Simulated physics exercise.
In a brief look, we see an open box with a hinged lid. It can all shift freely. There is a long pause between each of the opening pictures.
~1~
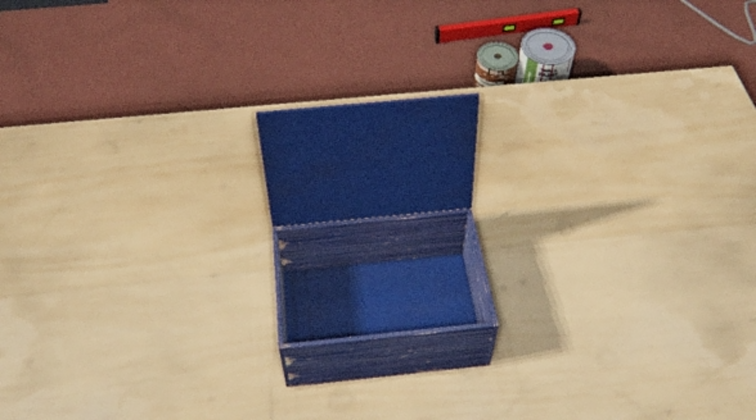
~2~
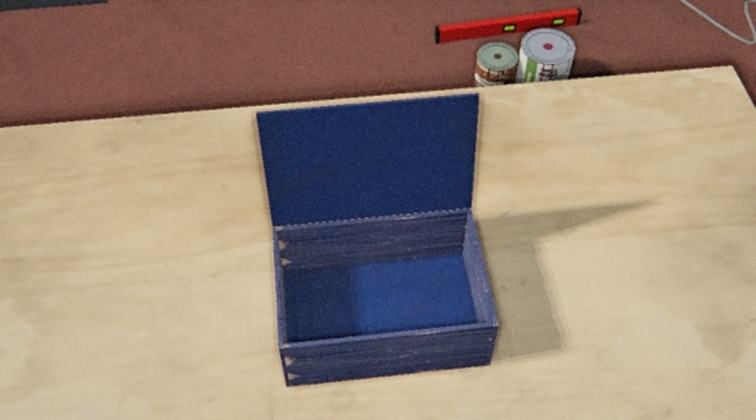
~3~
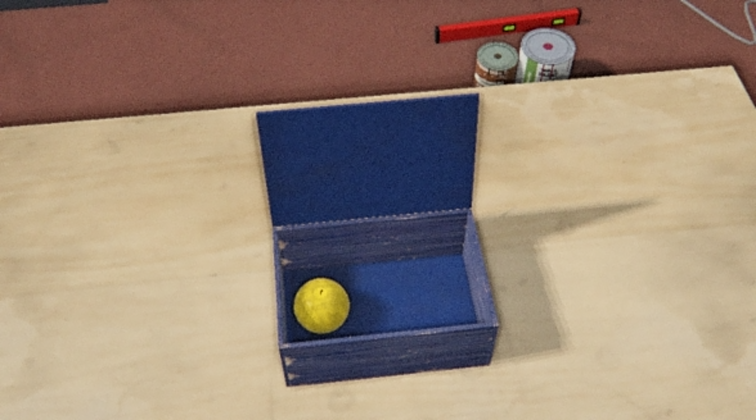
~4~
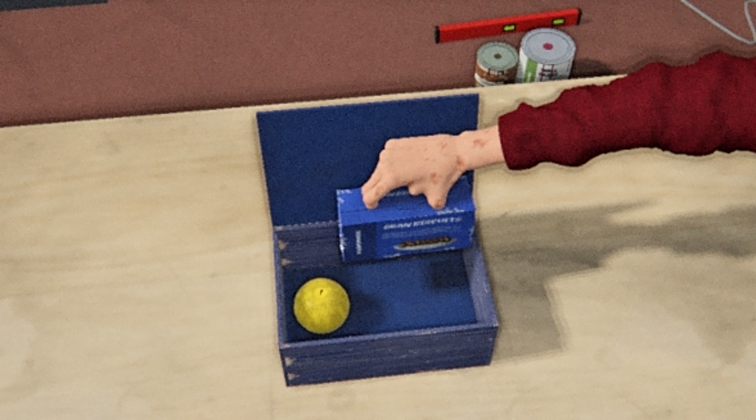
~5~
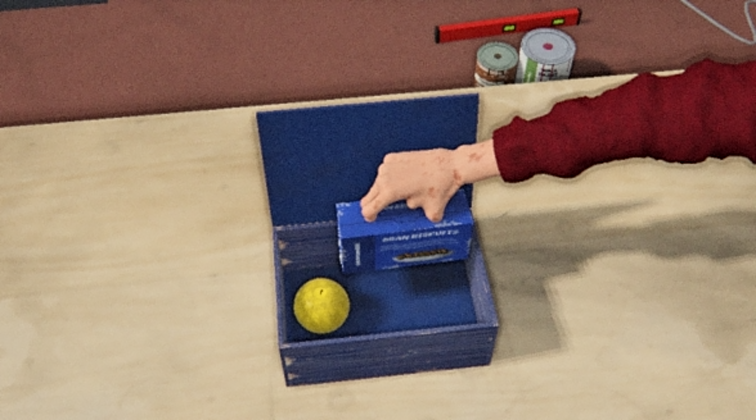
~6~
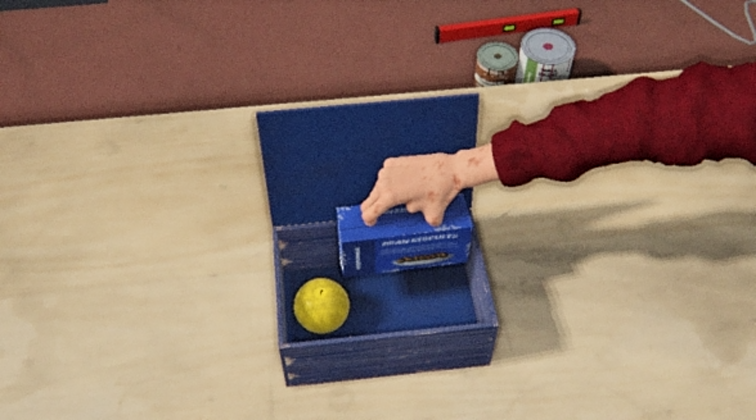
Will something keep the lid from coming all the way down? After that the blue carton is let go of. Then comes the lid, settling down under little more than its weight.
No, it comes right down.
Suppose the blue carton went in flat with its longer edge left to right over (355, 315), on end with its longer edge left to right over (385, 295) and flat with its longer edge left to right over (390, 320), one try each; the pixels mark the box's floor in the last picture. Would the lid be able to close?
First try leaves it partly open, second try leaves it partly open, third try leaves it partly open.
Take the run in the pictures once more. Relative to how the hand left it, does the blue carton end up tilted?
Once everything settles, the blue carton keeps its original angle.
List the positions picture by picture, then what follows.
In the first frame, the last thing is not in view yet.
In the second frame, the last thing is not in view yet.
In the third frame, the last thing is not in view yet; yellow apple (322, 306).
The fourth frame shows coming down; blue carton (405, 219); yellow apple (322, 306).
The fifth frame shows coming down; blue carton (403, 231); yellow apple (322, 306).
The sixth frame shows put in, still held; blue carton (403, 235); yellow apple (322, 306).
Then, 0.80 s on from there, lid starting down; blue carton shifted a little near (402, 268); yellow apple shifted a little.
Then, 1.50 s on from there, lid 62° above the rim; blue carton shifted a little near (402, 268); yellow apple shifted a little.
Then, 2.00 s on from there, lid 15° above the rim; blue carton shifted a little near (402, 268); yellow apple shifted a little.
In the end, lid shut; moved from the start, yellow apple and blue carton. At the end, from the last picture's camera, blue carton near (402, 268).
